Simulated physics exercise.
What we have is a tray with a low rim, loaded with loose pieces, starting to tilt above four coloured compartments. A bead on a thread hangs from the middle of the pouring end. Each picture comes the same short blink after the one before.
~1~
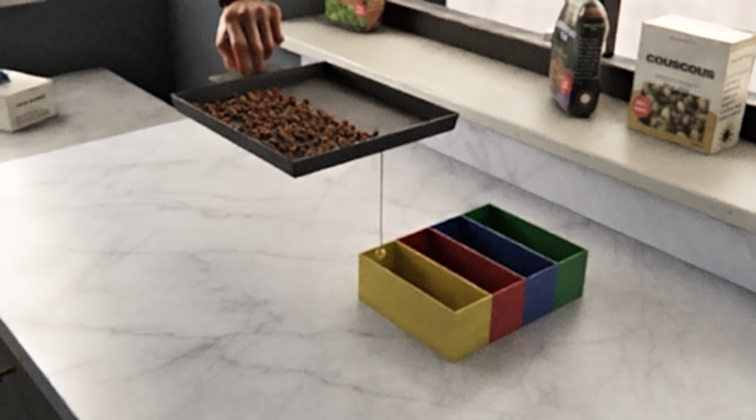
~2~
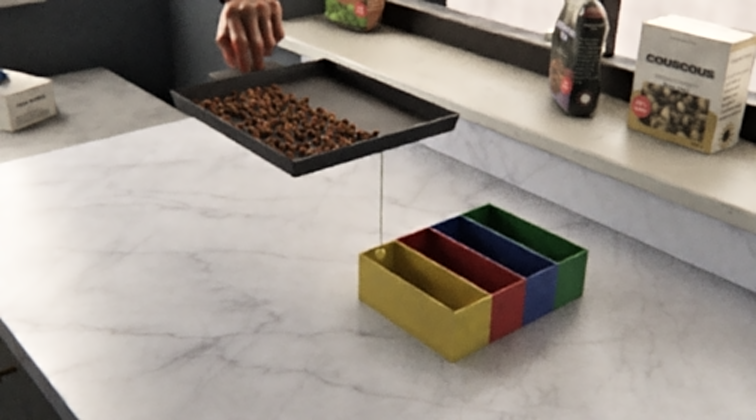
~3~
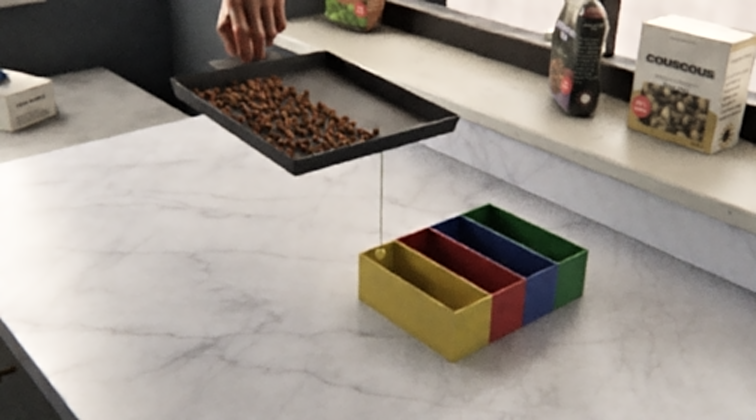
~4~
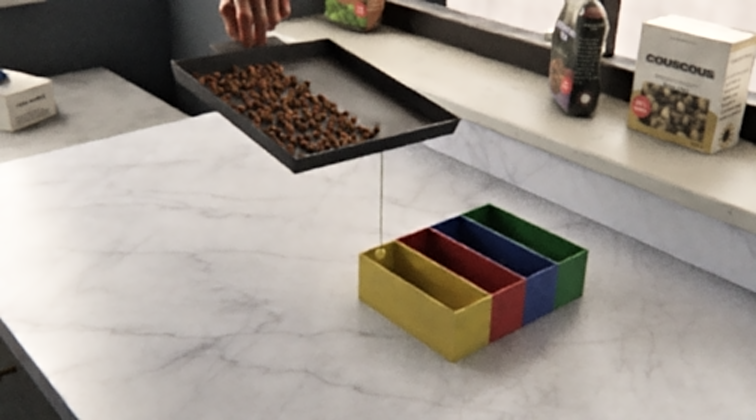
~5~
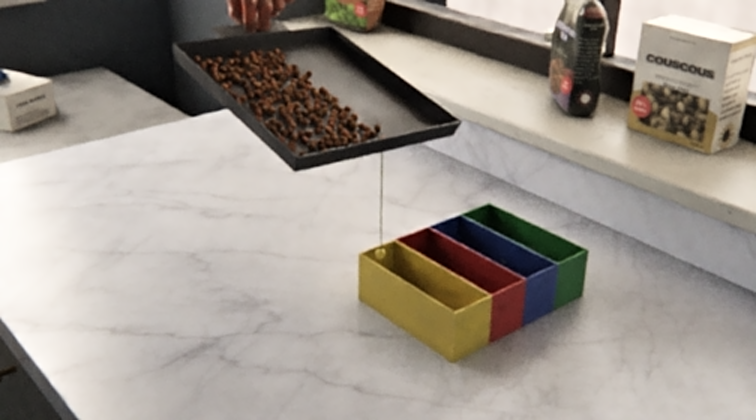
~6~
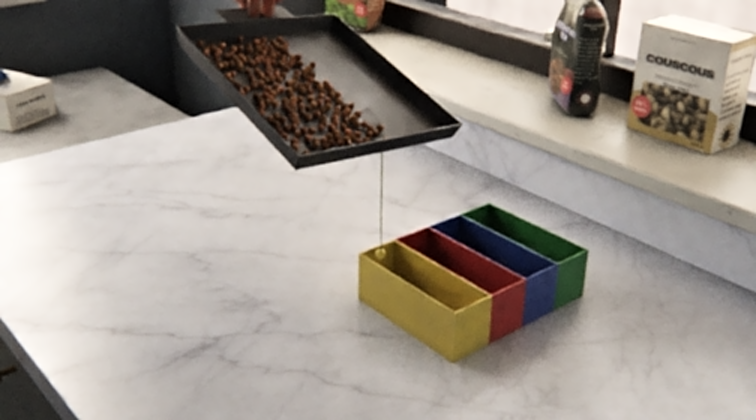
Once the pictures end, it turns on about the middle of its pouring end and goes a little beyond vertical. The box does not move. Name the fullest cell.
Most goes to the red cell.
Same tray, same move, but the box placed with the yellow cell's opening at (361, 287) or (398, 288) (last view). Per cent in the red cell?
In turn 20 and 30 in a hundred.
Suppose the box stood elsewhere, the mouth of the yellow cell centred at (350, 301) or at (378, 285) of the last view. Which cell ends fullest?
The first try: The green cell. The second: The cell in blue.
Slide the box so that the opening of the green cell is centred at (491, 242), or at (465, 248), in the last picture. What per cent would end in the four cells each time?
First some 90, then 90 per cent.
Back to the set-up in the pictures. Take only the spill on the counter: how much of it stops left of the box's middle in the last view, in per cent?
Close to 80 per cent.
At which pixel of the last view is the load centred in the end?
At about (456, 312).
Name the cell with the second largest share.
It is the yellow one.
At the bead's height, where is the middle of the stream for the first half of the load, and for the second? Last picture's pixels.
First near (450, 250), later near (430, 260).
Shortly afterwards, tray tipped steeply; all but a few on the tray; only a few in the red cell; only a few in the blue cell; a little falling or outside the box.
Next, tray tipped past a quarter turn; near two thirds on the tray; a little in the red cell; a little in the blue cell; only a few in the yellow cell; near a quarter falling or outside the box.
Some moments later, tray tipped past a quarter turn; near a third in the red cell; near a quarter in the yellow cell; a little in the blue cell; only a few in the green cell; near a quarter falling or outside the box.
In the end, tray tipped past a quarter turn; near a third in the red cell; near a quarter in the yellow cell; a little in the blue cell; only a few in the green cell; near a quarter outside the box.
